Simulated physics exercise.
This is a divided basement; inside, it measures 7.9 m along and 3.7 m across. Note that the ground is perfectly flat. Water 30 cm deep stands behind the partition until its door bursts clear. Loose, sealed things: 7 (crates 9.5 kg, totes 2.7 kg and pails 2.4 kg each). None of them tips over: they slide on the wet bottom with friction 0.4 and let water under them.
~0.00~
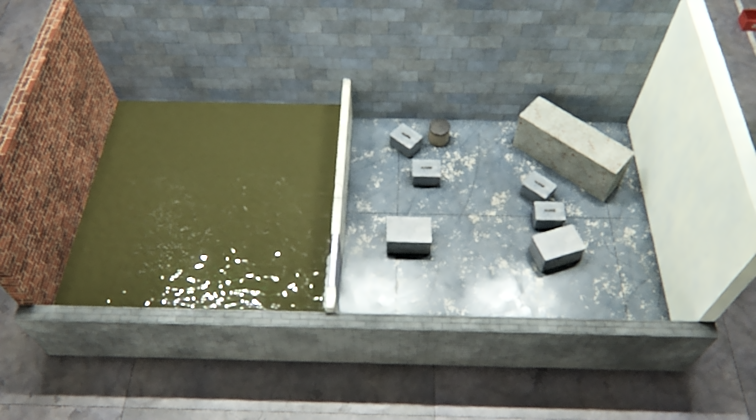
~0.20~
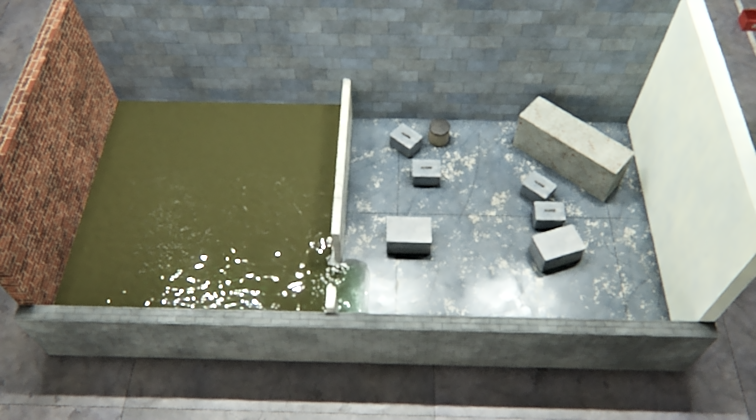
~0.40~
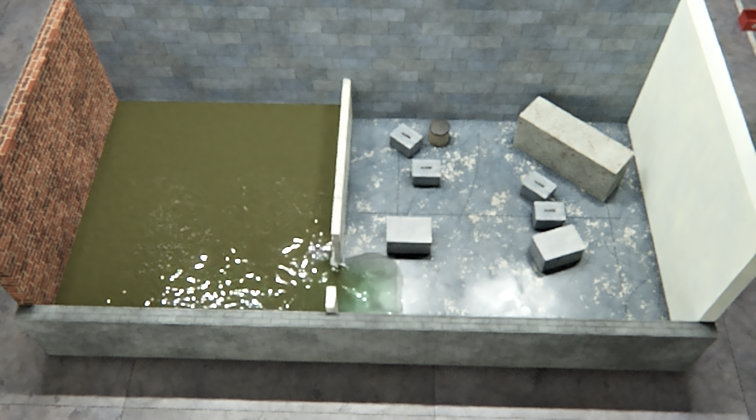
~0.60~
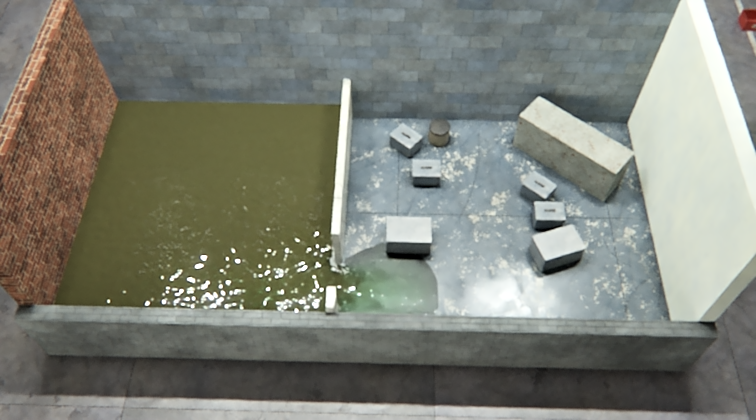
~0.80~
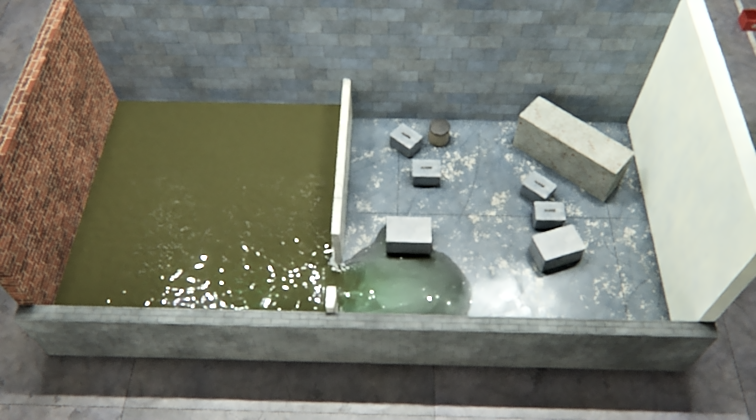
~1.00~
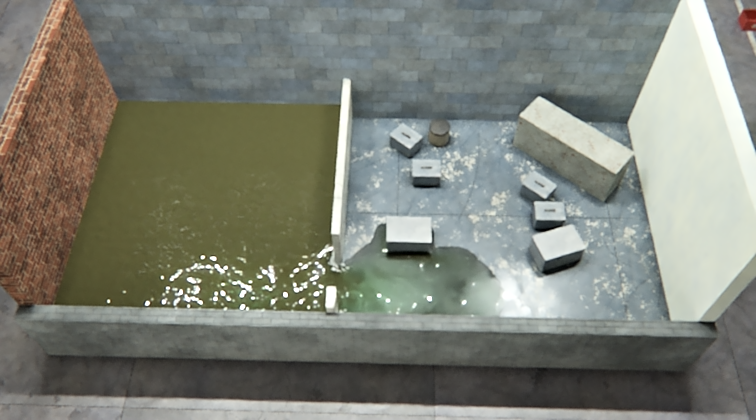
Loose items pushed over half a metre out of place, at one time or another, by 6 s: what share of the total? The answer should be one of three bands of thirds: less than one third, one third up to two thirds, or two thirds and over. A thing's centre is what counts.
It falls in the band one third up to two thirds.
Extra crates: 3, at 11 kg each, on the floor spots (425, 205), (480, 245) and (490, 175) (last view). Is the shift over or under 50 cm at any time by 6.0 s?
Listed order: Below the mark, above the mark and below the mark.
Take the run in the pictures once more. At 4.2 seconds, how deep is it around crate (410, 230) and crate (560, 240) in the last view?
2 and 11 cm.
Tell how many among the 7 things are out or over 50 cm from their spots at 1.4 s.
Tally: 0.
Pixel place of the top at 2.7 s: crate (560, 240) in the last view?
Position: Approx. (585, 238).
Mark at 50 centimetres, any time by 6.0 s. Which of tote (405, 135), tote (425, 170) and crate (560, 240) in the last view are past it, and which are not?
In sequence: Falls below it / falls below it / exceeds it.
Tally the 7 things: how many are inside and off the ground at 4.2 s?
At that time, 3.
After 1.4 s 0 of 7 are over 50 cm from their spots; 0 afloat.
After 2.7 s 0 of 7 are over 50 cm from their spots; 0 afloat.
After 4.2 s 2 of 7 are over 50 cm from their spots; 3 afloat.
After 6.0 s 3 of 7 are over 50 cm from their spots, and 3 have been at some point; 3 afloat.
